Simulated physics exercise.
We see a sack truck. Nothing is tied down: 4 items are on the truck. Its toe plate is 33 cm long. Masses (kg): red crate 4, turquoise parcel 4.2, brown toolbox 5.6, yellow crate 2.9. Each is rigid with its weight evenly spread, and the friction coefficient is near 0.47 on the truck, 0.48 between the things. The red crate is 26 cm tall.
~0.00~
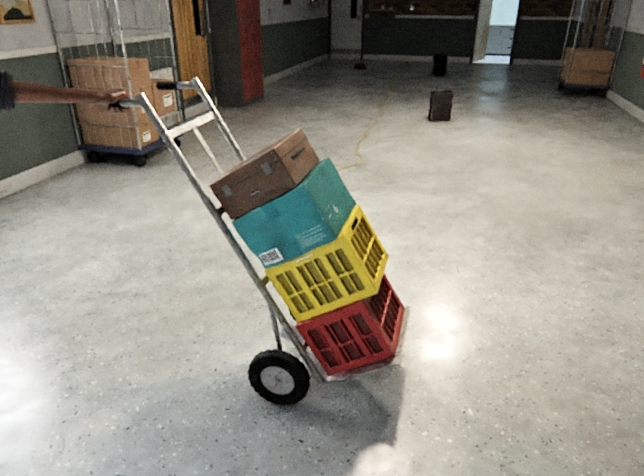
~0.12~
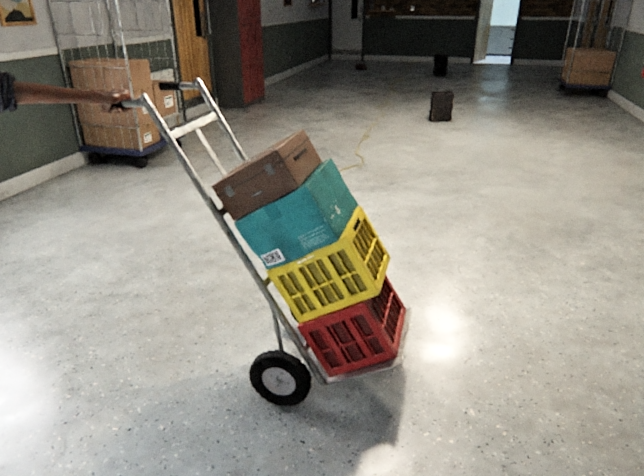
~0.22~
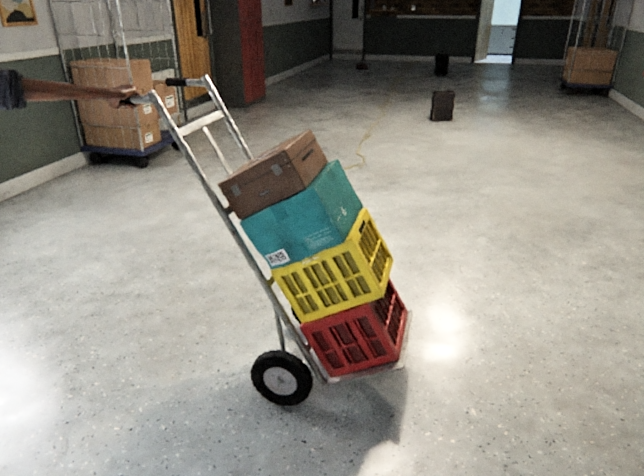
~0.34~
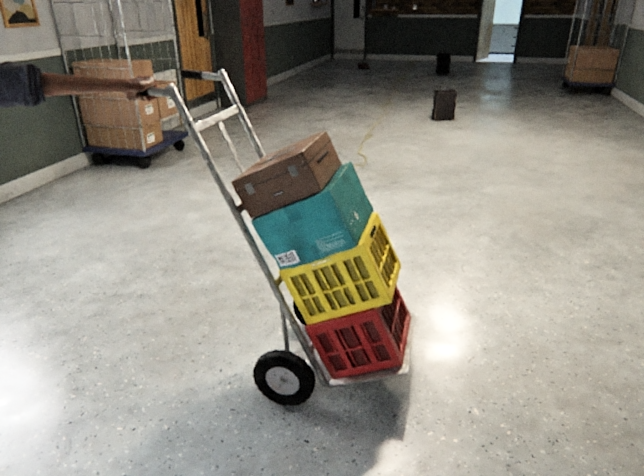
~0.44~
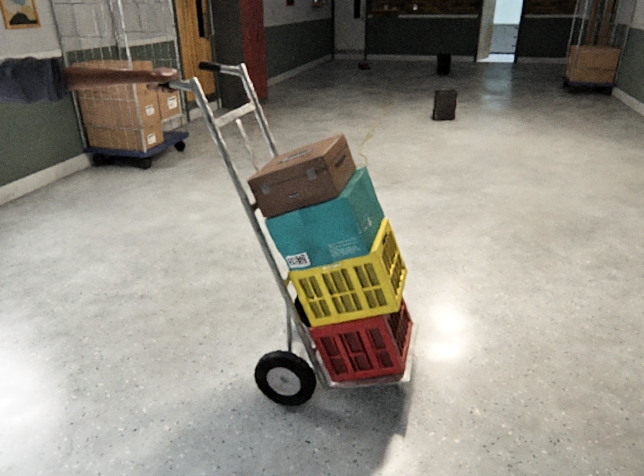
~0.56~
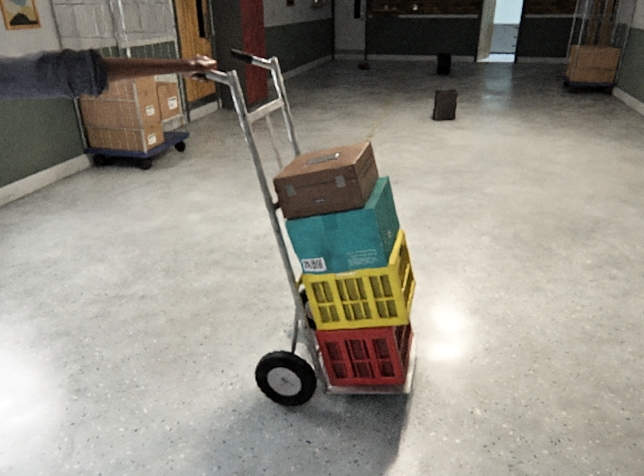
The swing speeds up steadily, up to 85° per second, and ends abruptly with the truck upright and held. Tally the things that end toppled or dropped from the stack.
Lost: At least three.
Around 0.96 s, truck upright; turquoise parcel tipped 15° against what carries it near (425, 245); red crate tipped 15° against what carries it near (379, 343); brown toolbox tipped 15° against what carries it.
Around 1.36 s, truck upright; turquoise parcel and brown toolbox now dropped from the stack; red crate tipped 48° against what carries it near (406, 340); yellow crate tipped 48° against what carries it.
Around 1.66 s, truck upright; yellow crate now dropped from the stack; red crate on its side near (446, 354).
Finally (2.4 s), dropped from the stack, turquoise parcel, brown toolbox and yellow crate; on their side or leaning hard on the truck, red crate. In the last view, red crate near (441, 356), turquoise parcel near (630, 380).
